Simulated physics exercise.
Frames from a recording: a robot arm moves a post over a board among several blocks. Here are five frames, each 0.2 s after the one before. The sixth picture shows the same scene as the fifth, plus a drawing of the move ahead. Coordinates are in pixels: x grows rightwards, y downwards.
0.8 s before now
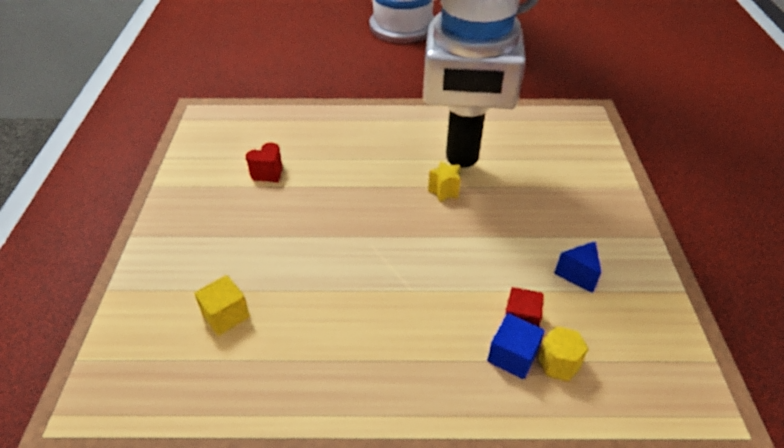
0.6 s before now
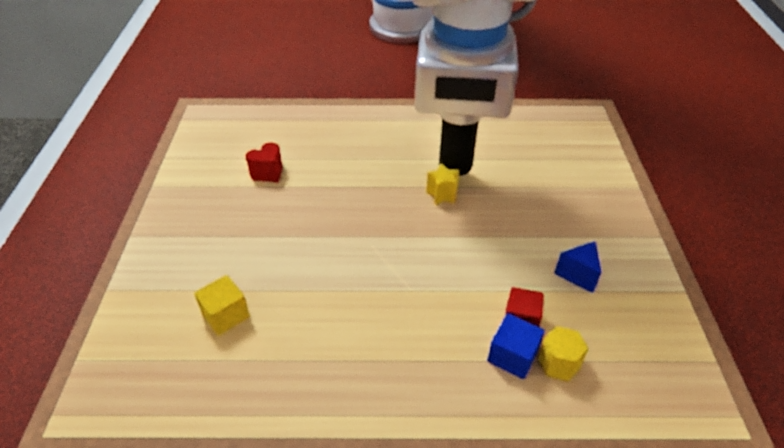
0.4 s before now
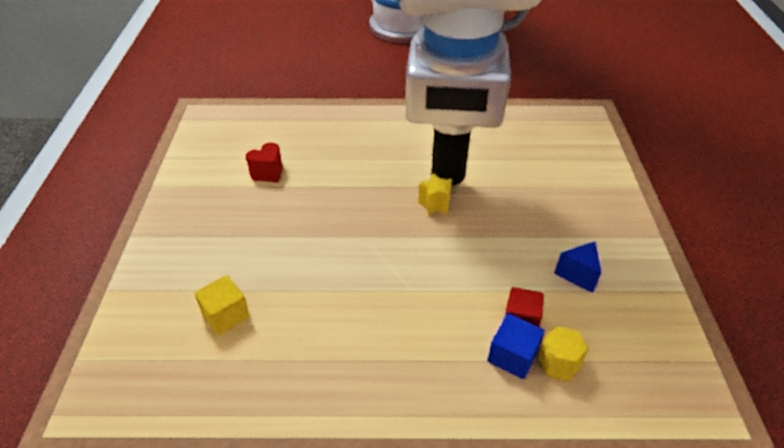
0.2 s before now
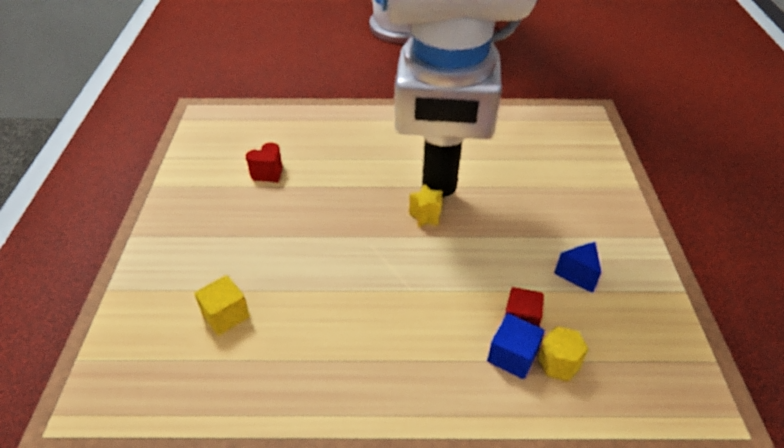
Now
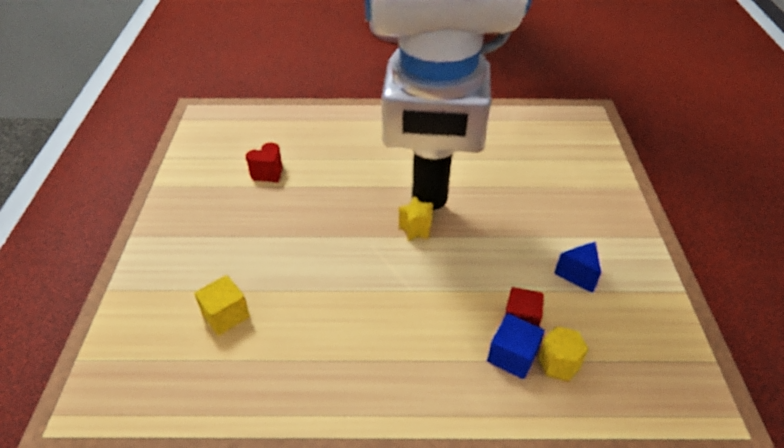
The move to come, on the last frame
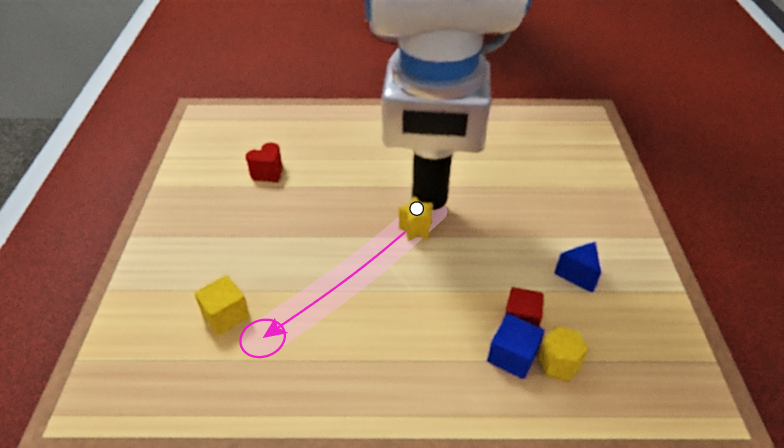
Robot arm with a black post pushing a yellow star-shaped block down and left across a wooden board among scattered blocks.
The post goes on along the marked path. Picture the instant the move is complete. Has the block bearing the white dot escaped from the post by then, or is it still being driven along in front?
When the path ends, it will lie beside or behind the post.
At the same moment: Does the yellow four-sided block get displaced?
No, that is not how it ends up.
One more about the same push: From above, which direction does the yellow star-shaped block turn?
Answer: Anticlockwise.
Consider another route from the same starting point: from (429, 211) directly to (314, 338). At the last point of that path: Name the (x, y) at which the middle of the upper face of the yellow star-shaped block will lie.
It is at (291, 348).
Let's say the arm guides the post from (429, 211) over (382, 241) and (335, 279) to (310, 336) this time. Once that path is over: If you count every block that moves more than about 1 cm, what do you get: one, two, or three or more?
One block, no more.
The drawn path runs from (429, 211) by way of (358, 271) to (263, 338); the dot is on the yellow star-shaped block.
On the path given first. One third of the way, post (383, 239); yellow star-shaped block (371, 253).
Two thirds of the way, post (327, 282); yellow star-shaped block (336, 299), turned 50° anticlockwise.
At the end, post (260, 327); yellow four-sided block not moved; yellow star-shaped block (332, 305), turned 85° anticlockwise.
